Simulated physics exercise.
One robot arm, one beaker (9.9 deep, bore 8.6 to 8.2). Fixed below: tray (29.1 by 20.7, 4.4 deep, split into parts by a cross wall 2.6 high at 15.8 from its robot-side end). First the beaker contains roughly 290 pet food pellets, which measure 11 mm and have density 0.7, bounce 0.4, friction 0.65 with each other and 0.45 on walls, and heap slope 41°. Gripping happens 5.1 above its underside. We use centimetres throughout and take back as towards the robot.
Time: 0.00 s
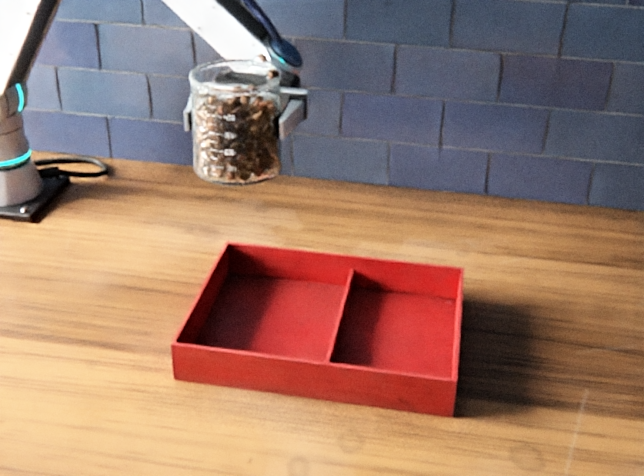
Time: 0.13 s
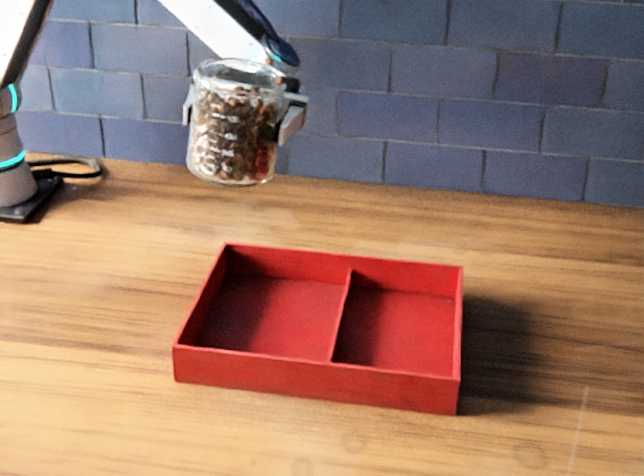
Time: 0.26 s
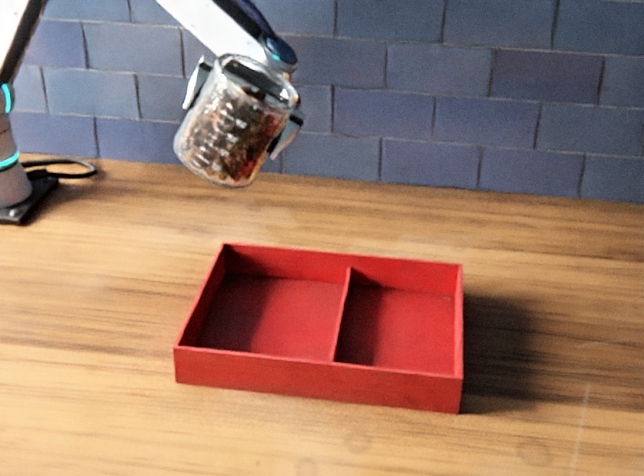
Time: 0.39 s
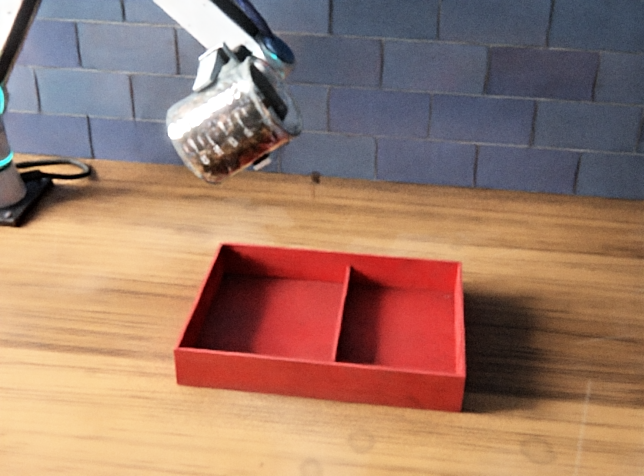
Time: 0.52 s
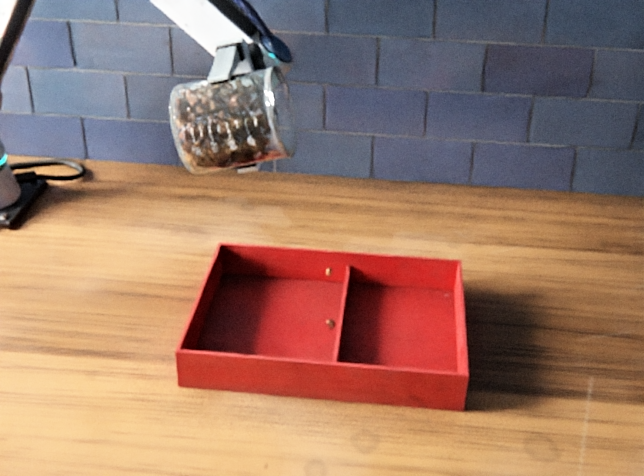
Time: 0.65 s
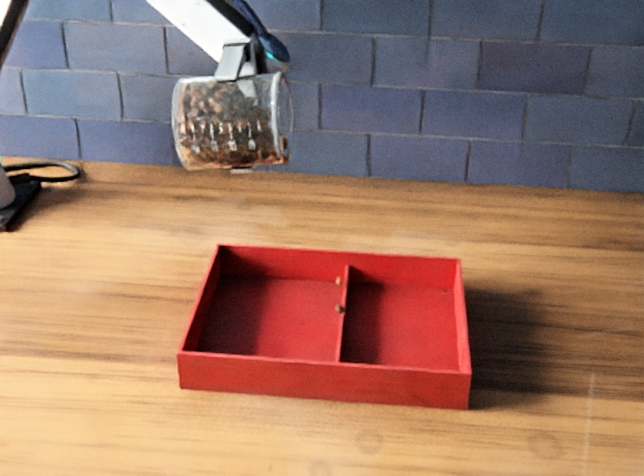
In the video, a robot arm holds a clear beaker of brown pellets above a wooden table with a divided red tray, then gradually tilts it onto its side as a couple of pellets drop into the tray.
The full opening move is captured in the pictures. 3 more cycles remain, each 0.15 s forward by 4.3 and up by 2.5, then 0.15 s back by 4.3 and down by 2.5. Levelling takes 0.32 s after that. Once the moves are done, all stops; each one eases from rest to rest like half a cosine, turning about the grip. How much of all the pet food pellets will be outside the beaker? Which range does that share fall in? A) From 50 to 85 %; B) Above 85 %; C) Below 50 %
Option A: From 50 to 85 %.
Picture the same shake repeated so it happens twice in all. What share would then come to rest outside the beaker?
Roughly 55 in a hundred.
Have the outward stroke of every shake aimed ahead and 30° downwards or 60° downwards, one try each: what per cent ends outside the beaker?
First try some 25 %, second try some 5 %.
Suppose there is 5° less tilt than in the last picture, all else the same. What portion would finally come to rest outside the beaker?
Estimate: Close to 55 per cent.
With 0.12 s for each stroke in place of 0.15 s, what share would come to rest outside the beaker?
Estimate for that case: 90 %.
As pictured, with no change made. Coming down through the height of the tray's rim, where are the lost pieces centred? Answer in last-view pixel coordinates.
Around (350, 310).
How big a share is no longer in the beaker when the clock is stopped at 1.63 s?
By then about 70 % is out.
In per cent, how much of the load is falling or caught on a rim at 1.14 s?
Some 2 percent.
By 1.14 s, tilted 83° forward, highest piece 29 above the table; 198 in the beaker, 54 in the far-side part, 29 in the robot-side part, 5 in flight or on a rim.
By 1.63 s, tilted 72° forward, highest piece 25 above the table; 117 in the far-side part, 89 in the beaker, 65 in the robot-side part, 2 on the table or floor, 13 in flight or on a rim.
By 2.07 s, level, highest piece 25 above the table; 117 in the far-side part, 87 in the beaker, 80 in the robot-side part, 2 on the table or floor.
By 3.12 s, level, highest piece 25 above the table; 117 in the far-side part, 87 in the beaker, 80 in the robot-side part, 2 on the table or floor.
Final count, 117 in the far-side part, 87 in the beaker, 80 in the robot-side part, 2 on the table or floor. That is 70 % outside the beaker.
